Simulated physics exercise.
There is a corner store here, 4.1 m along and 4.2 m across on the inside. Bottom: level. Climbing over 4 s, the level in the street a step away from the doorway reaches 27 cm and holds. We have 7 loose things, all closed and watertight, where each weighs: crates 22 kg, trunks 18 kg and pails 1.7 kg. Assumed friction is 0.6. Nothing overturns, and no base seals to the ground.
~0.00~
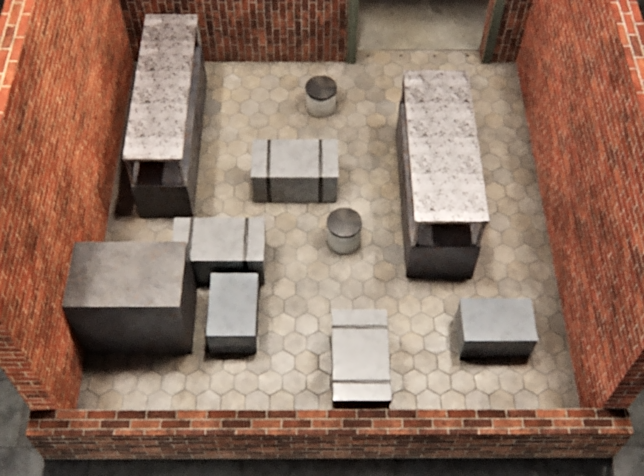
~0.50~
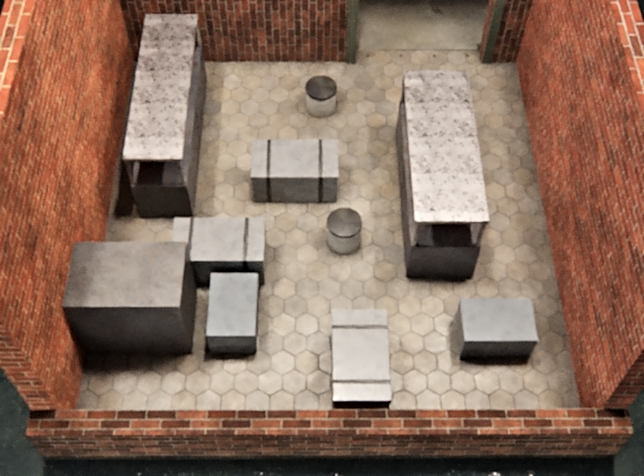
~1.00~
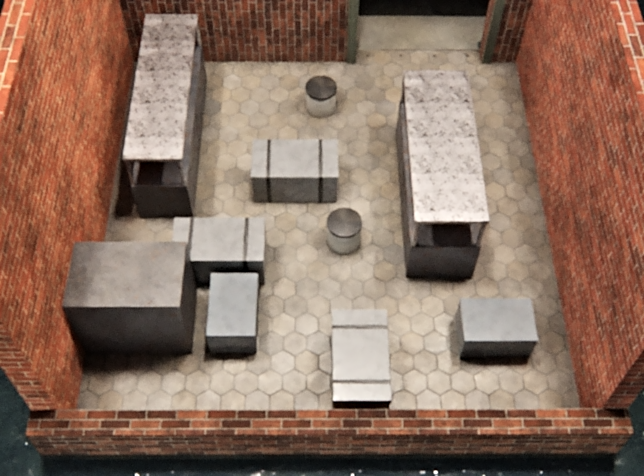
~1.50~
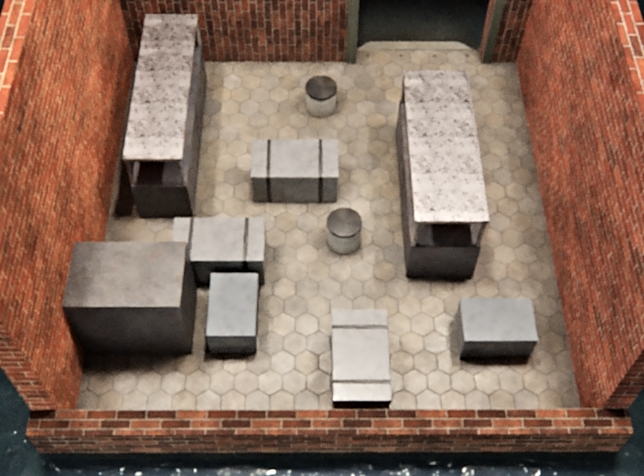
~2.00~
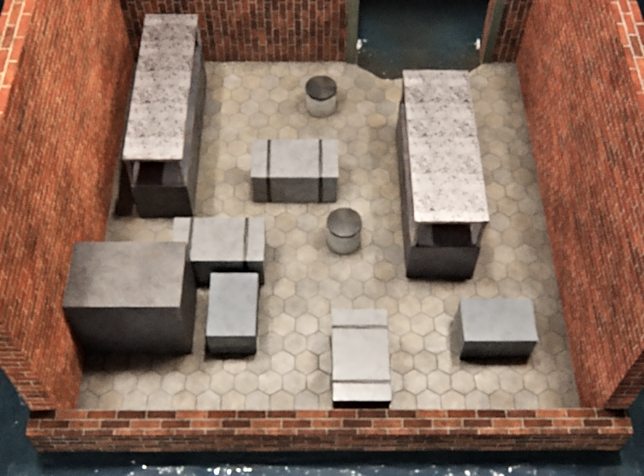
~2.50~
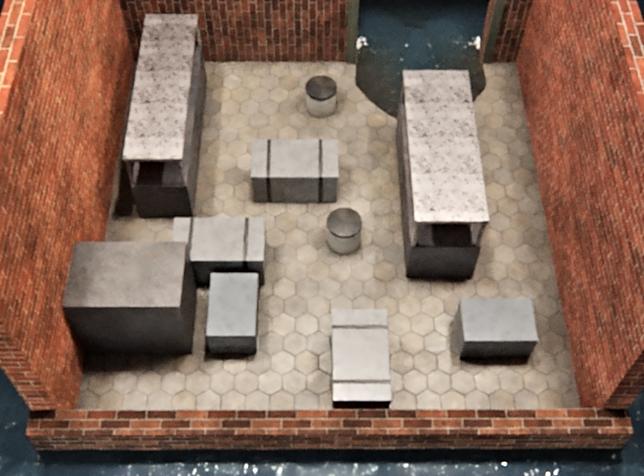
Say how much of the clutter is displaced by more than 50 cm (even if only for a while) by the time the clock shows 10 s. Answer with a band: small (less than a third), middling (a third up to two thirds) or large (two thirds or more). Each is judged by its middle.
Large.
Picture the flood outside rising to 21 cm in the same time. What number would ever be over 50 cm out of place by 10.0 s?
Under that setup the answer is 5.
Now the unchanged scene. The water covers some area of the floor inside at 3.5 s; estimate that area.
I'd put it close to 3.0 m2.
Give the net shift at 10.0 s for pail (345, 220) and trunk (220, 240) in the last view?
In that order: 200 cm, 20 cm.
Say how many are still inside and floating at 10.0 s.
By my count, 7.
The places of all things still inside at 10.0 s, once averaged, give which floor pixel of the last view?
Near (264, 291).
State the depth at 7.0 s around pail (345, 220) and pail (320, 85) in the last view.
Roughly 5 and 3 cm.
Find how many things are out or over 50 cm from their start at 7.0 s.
4 of them.
After 3.5 s 0 of 7 are over 50 cm from their spots; 0 afloat.
After 4.5 s 0 of 7 are over 50 cm from their spots; 0 afloat.
After 7.0 s 4 of 7 are over 50 cm from their spots; 4 afloat.
After 10.0 s 4 of 7 are over 50 cm from their spots, and 5 have been at some point; 7 afloat.
